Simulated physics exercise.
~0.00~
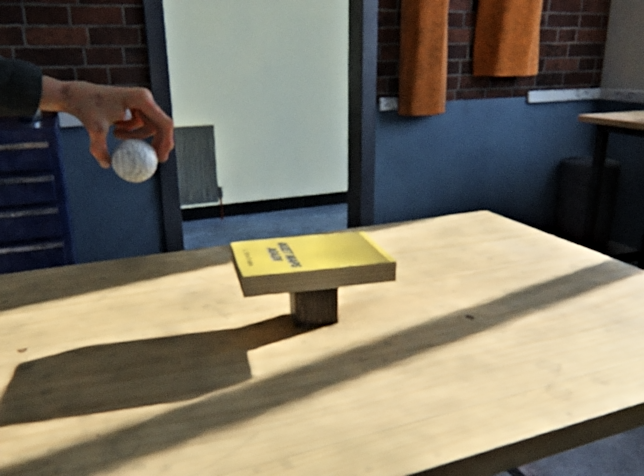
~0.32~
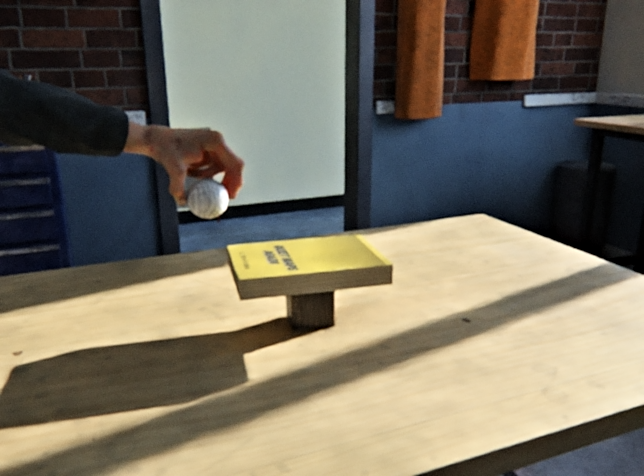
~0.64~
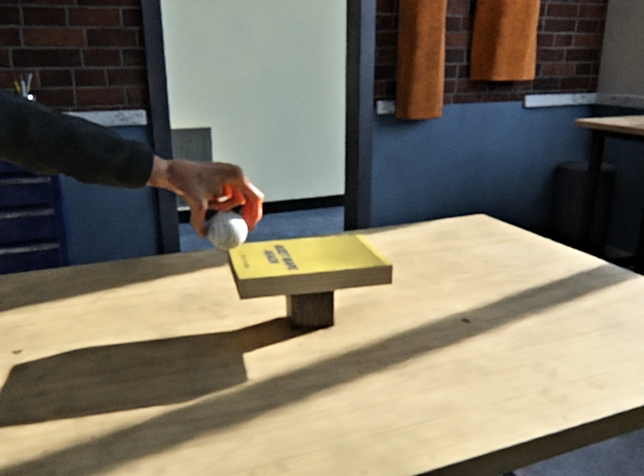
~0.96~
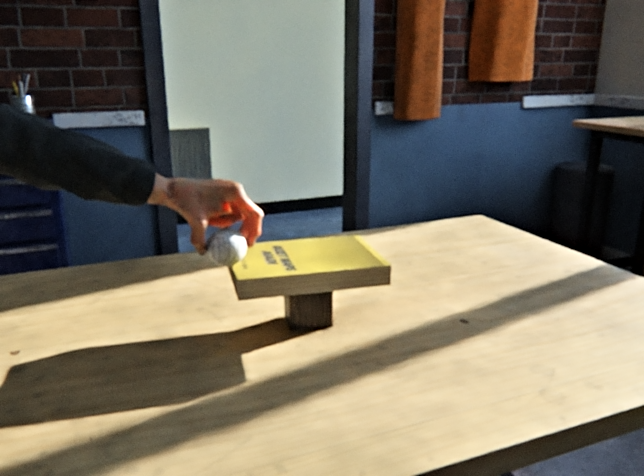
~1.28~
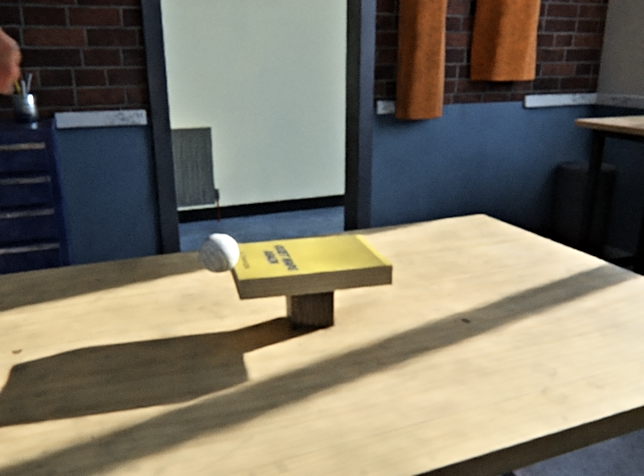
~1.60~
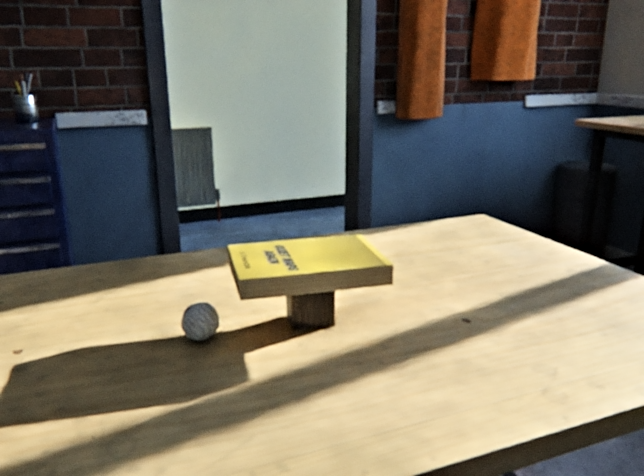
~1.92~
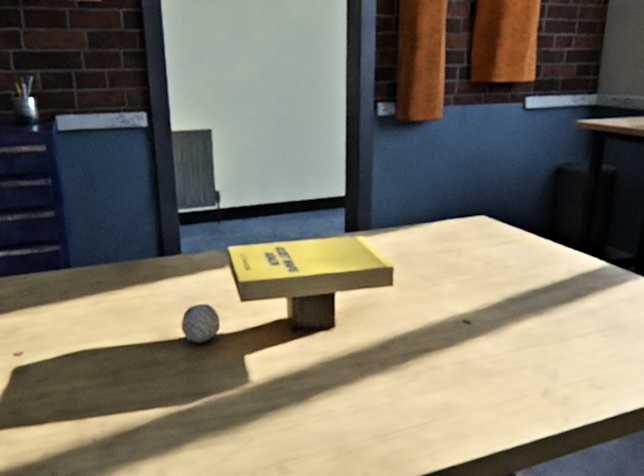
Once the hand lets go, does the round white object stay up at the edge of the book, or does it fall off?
It falls off the left edge of the book and ends up resting on the table, while the book stays on its block.
